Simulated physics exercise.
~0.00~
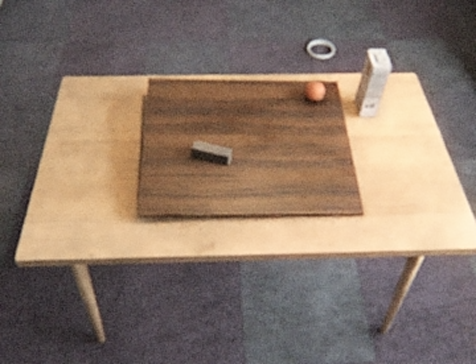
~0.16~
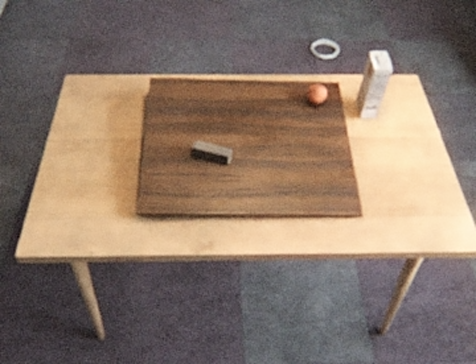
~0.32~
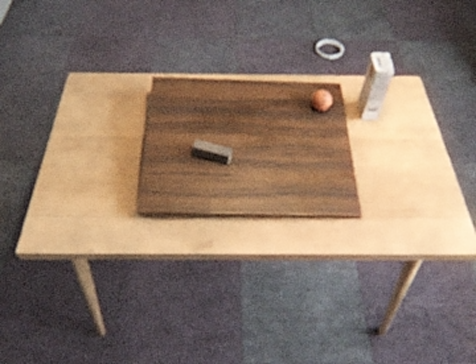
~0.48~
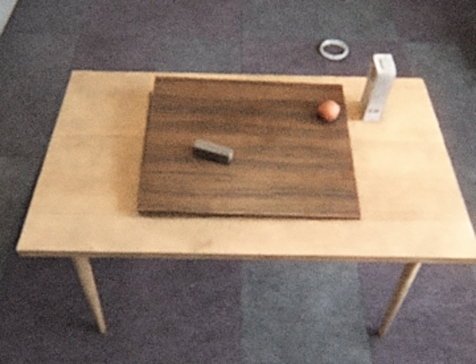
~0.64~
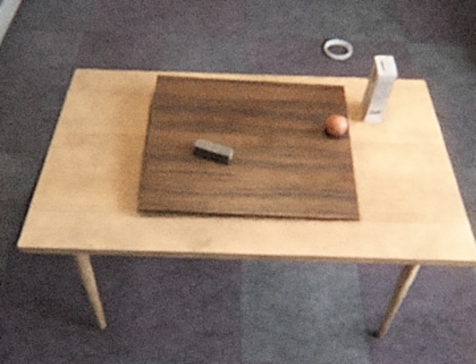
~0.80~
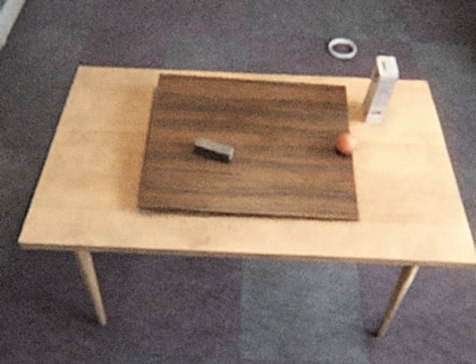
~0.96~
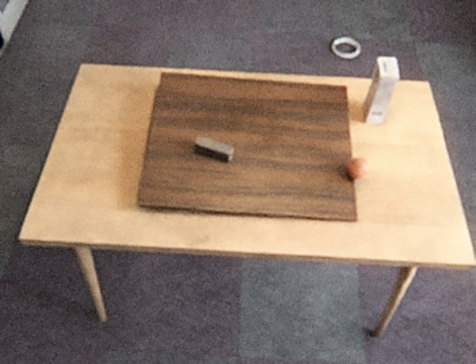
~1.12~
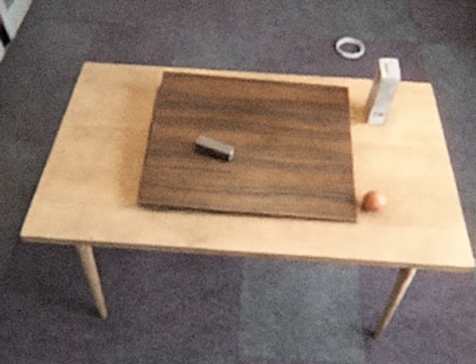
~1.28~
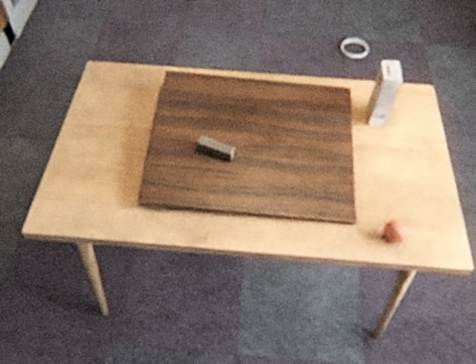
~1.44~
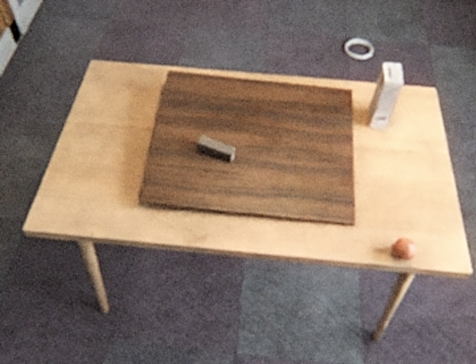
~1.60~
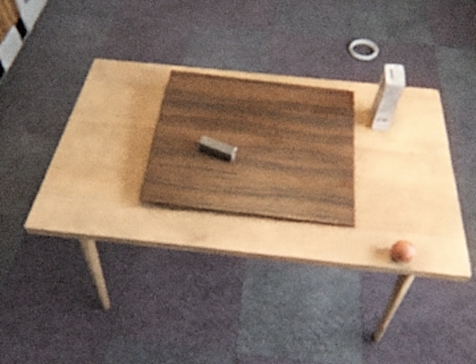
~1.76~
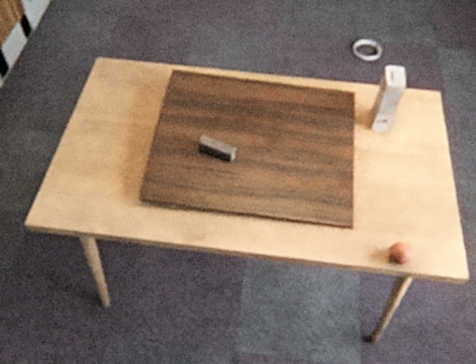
An orange ball rolled down a tilted dark wooden board on a table, drifted off its right edge near the front corner, and came to rest on the tabletop, while the white carton and the small block on the board stayed put.
